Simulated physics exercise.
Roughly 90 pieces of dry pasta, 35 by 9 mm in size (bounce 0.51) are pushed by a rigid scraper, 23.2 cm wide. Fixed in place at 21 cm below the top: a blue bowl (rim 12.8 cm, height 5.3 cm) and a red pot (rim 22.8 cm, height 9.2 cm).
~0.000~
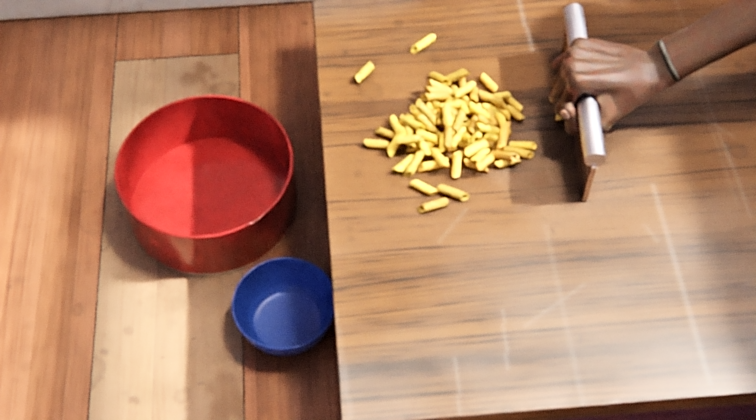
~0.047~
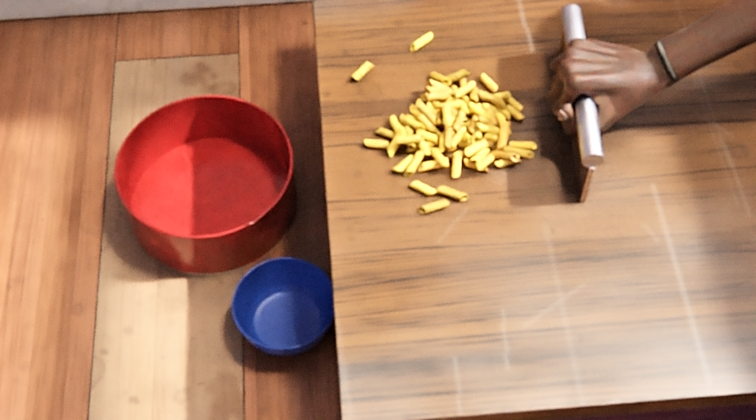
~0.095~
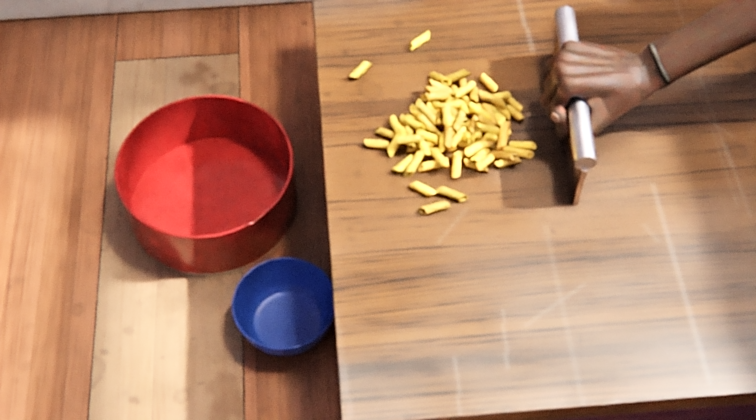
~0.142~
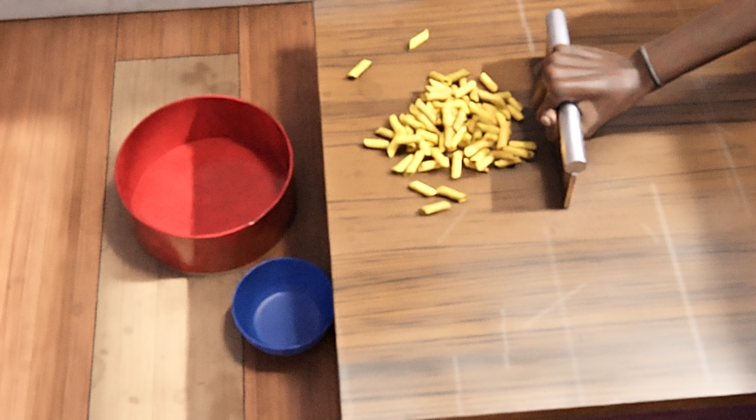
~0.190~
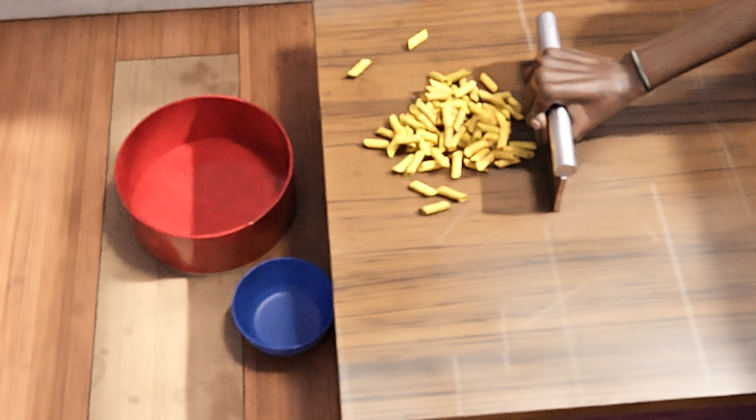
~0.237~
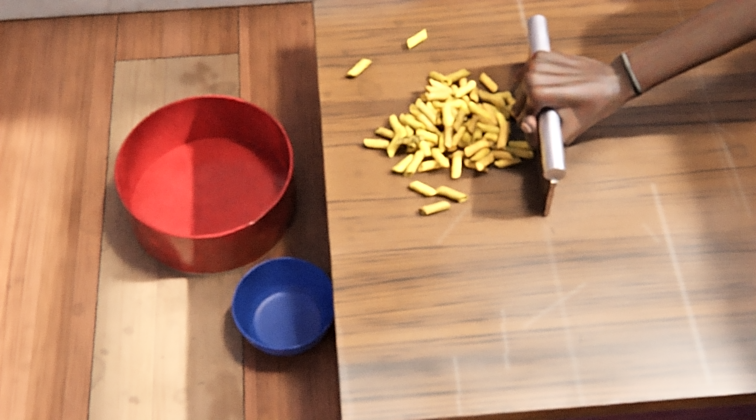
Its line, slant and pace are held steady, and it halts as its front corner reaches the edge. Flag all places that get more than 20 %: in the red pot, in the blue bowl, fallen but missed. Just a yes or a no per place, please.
Red pot, no; blue bowl, yes; missed, yes.
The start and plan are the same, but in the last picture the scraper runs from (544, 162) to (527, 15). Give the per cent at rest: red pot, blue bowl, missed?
Final shares - red pot: 20%, blue bowl: 0%, missed: 60%.
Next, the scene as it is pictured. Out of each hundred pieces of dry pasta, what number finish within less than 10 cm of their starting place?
I'd put it at close to 10 percent.
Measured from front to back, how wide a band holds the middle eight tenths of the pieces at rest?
About 24 cm.
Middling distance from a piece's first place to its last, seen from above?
I'd put it at close to 20 cm.
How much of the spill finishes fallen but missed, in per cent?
It comes to some 50 percent.
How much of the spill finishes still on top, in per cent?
Share: Approx. 25 %.
Then, at 0.67 s, scraper 16 cm from its start, spill 18 cm wide; still on top 100 %.
After 1.09 s, scraper 27 cm from its start, spill 24 cm wide; off the edge, not caught 15 %, still on top 85 %.
Then, at 1.46 s, scraper 31 cm from its start, spill 25 cm wide; blue bowl 25 %, off the edge, not caught 50 %, still on top 25 %.
At rest (2.9 s), blue bowl 25 %, red pot 0 %, fallen but missed 50 %, still on top 25 %.
